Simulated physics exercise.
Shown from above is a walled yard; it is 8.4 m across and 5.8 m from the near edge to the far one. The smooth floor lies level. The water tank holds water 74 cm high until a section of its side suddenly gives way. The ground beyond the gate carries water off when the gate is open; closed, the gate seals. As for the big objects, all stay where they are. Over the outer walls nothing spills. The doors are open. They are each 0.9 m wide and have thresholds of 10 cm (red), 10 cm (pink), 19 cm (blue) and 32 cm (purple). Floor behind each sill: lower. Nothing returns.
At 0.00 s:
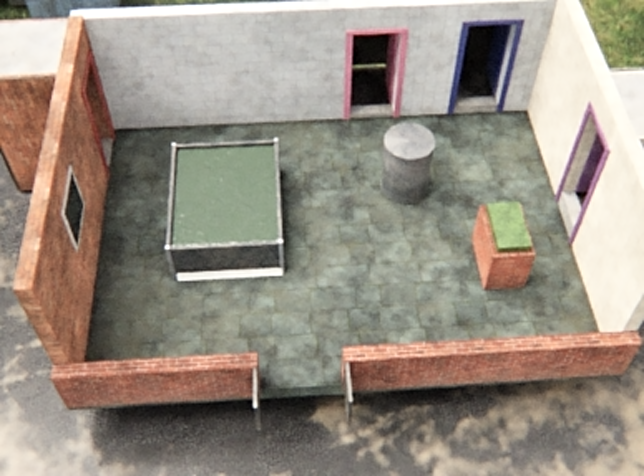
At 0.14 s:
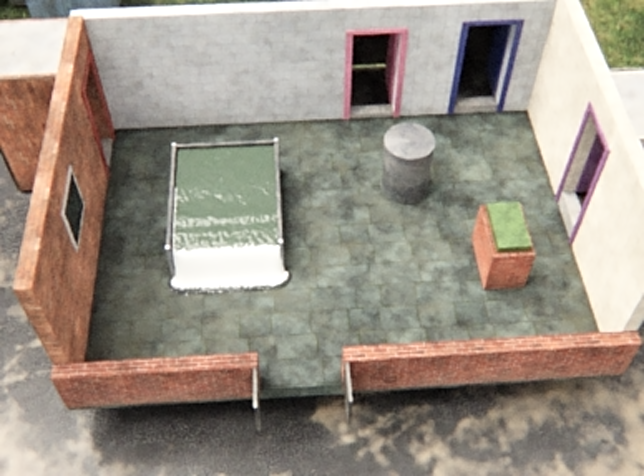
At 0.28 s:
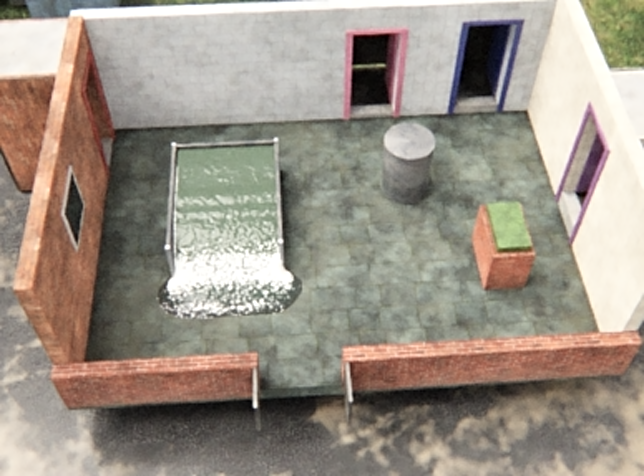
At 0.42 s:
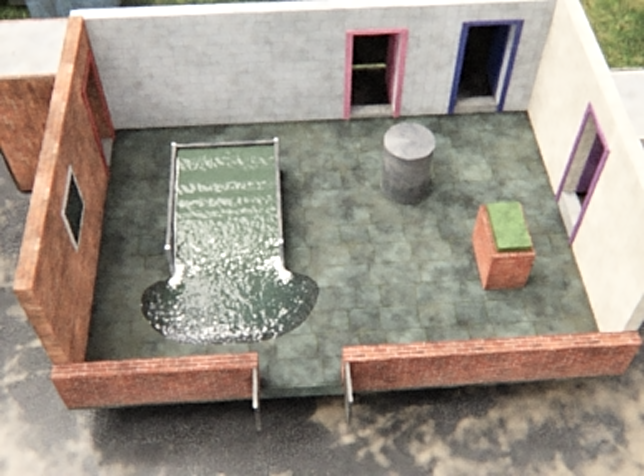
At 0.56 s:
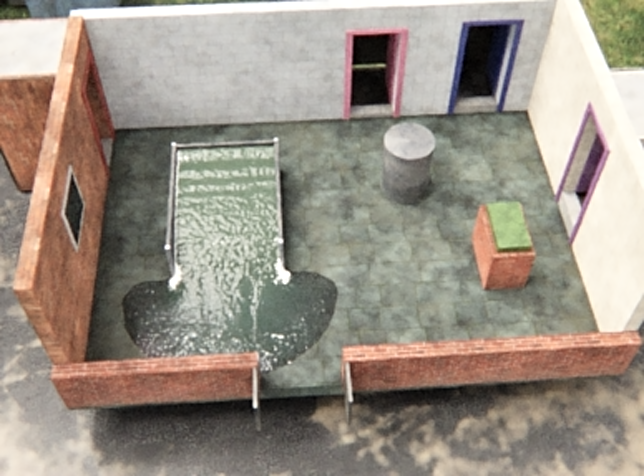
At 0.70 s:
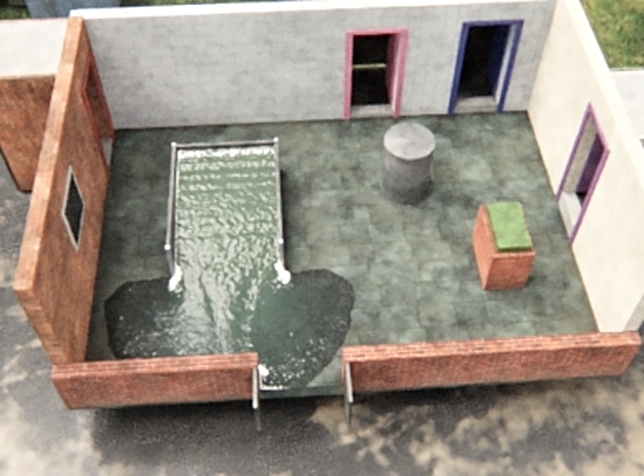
Walled yard with open doorways, water pouring from the near end of a tank and spreading across the floor to the front wall.
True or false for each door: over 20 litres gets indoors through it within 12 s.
Red door - true, pink door - false, blue door - false, purple door - false.
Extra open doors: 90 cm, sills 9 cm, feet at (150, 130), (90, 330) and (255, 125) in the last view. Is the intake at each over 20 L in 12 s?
Note, doorways in listed order: Goes beyond, goes beyond, stays short.
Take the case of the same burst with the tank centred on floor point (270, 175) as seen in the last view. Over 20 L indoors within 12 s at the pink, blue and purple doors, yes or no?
Well, pink ends up inside the mark, blue ends up inside the mark and purple ends up inside the mark.
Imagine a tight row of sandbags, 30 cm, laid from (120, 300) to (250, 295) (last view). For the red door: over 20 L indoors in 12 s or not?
Red: Within it.
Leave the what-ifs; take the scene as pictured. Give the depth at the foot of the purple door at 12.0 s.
Roughly 7.5 centimetres.
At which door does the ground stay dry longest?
Result: Blue door.
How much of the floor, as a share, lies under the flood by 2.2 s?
25 %.
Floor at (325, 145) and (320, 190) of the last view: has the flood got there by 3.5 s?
Untouched, untouched.
After 1.4 s water covers 20 % of the floor and is deepest (48 cm) near (220, 378); red door not reached, pink door not reached, blue door not reached, purple door not reached.
After 2.2 s water covers 25 % of the floor and is deepest (51 cm) near (82, 386); red door not reached, pink door not reached, blue door not reached, purple door not reached.
After 3.5 s water covers 45 % of the floor and is deepest (30 cm) near (94, 385); red door 4 cm at the sill, 0 L in, pink door not reached, blue door not reached, purple door not reached.
After 7.0 s water covers 85 % of the floor and is deepest (14 cm) near (109, 181); red door 14 cm at the sill, 43 L in, pink door 3 cm at the sill, 0 L in, blue door not reached, purple door 4 cm at the sill, 0 L in.
After 12.0 s water covers 95 % of the floor and is deepest (10 cm) near (528, 219); red door 6 cm at the sill, 50 L in, pink door 2 cm at the sill, 0 L in, blue door 9 cm at the sill, 0 L in, purple door 8 cm at the sill, 0 L in.
